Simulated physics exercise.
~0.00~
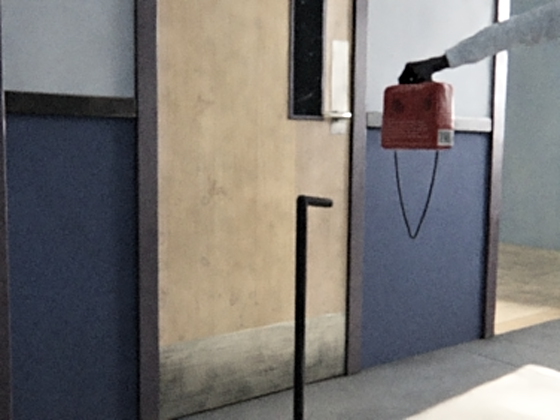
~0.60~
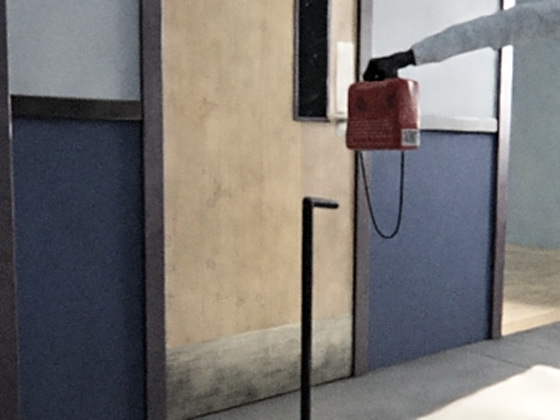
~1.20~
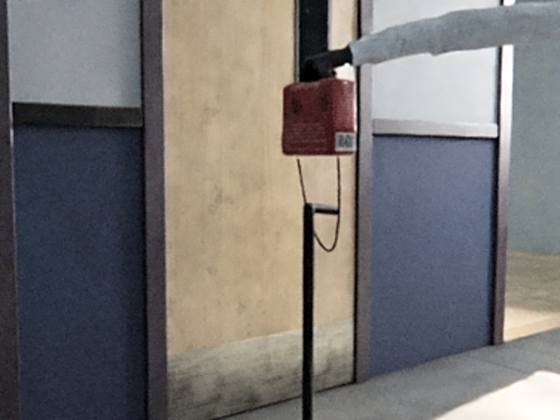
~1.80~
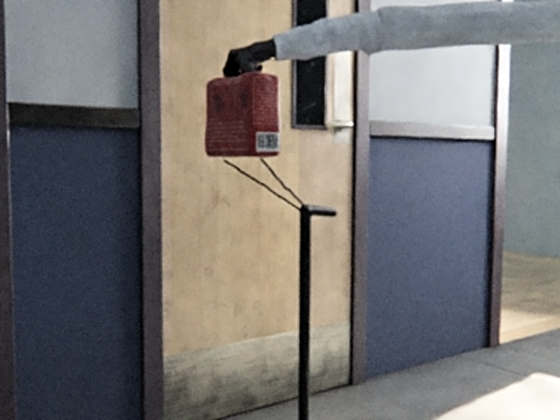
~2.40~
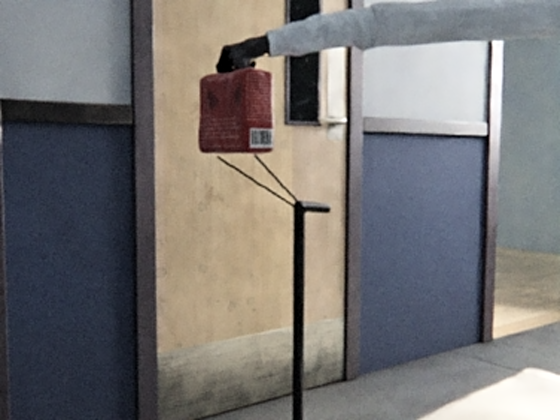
Red bag held by a gloved hand moving left past a hooked black post, its dangling loop catching and pulling taut.
